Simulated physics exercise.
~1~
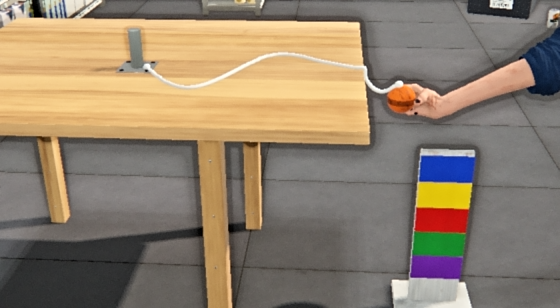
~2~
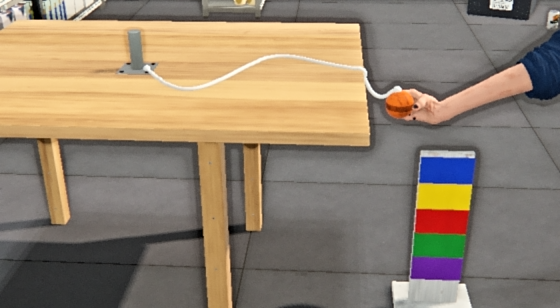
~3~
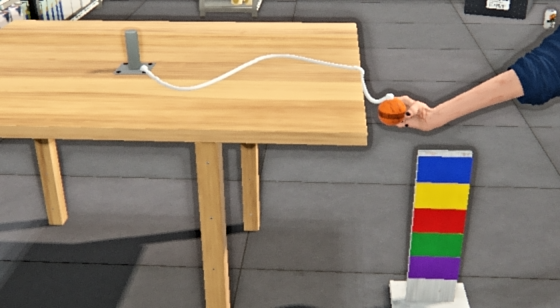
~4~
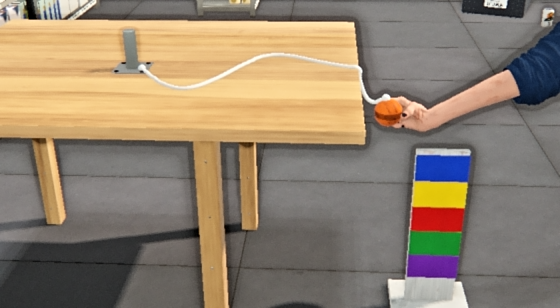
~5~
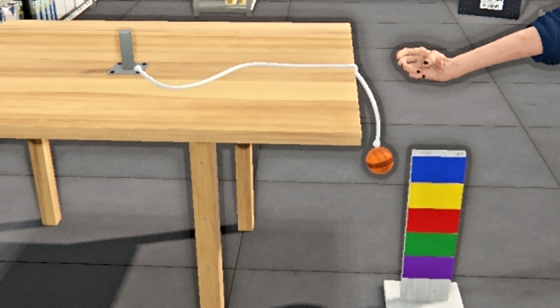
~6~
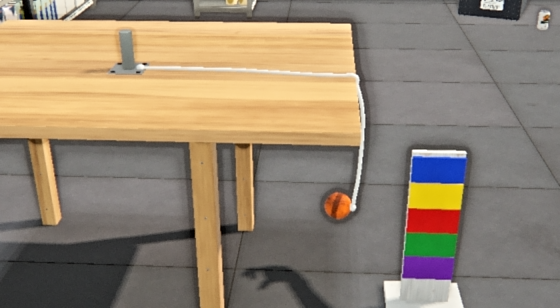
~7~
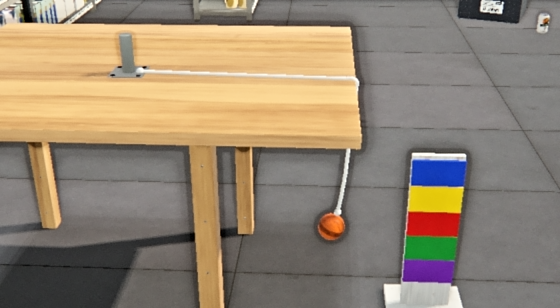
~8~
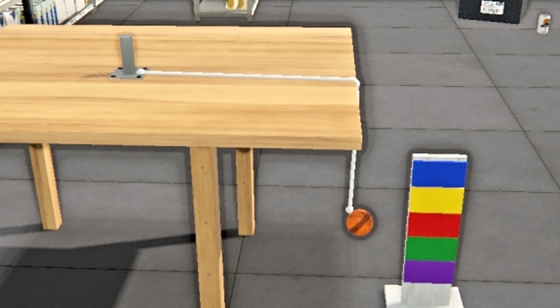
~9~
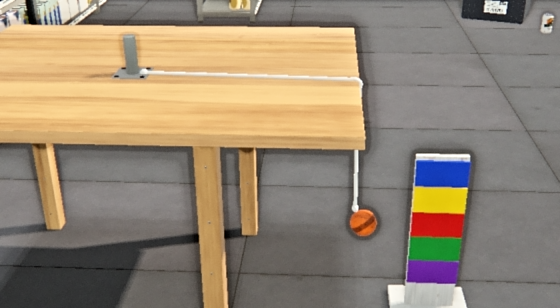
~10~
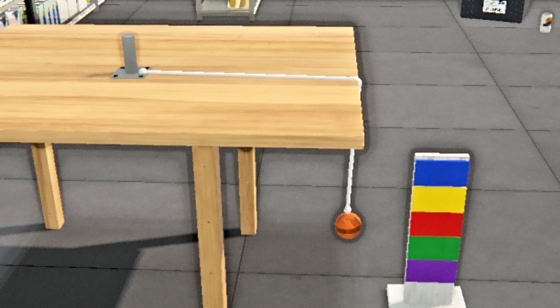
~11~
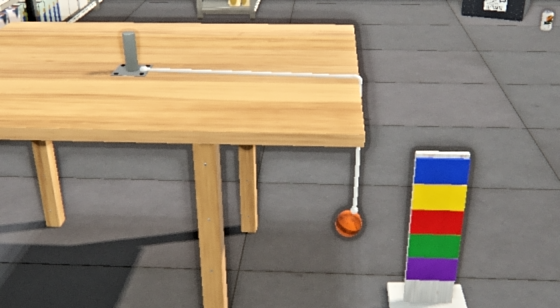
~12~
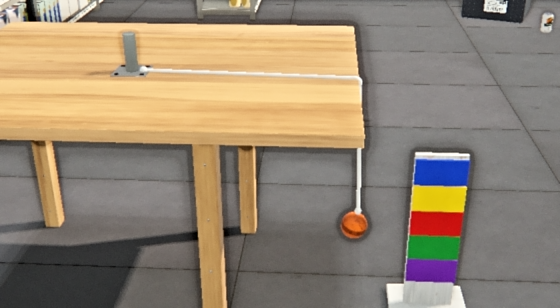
An orange ball on a white cord is held by a hand just beyond the right edge of a wooden table, seen from slightly above in a grey-floored room. The cord lies slack across the tabletop from a small grey post, and an upright scale of blue, yellow, red, green and purple bands stands below at right. After edging slightly left, the hand lets go and draws back out of view. The ball drops, pulling the cord straight over the edge, and swings left beneath it. It swings back right, sways slightly, and finally hangs almost still, level with the red band.
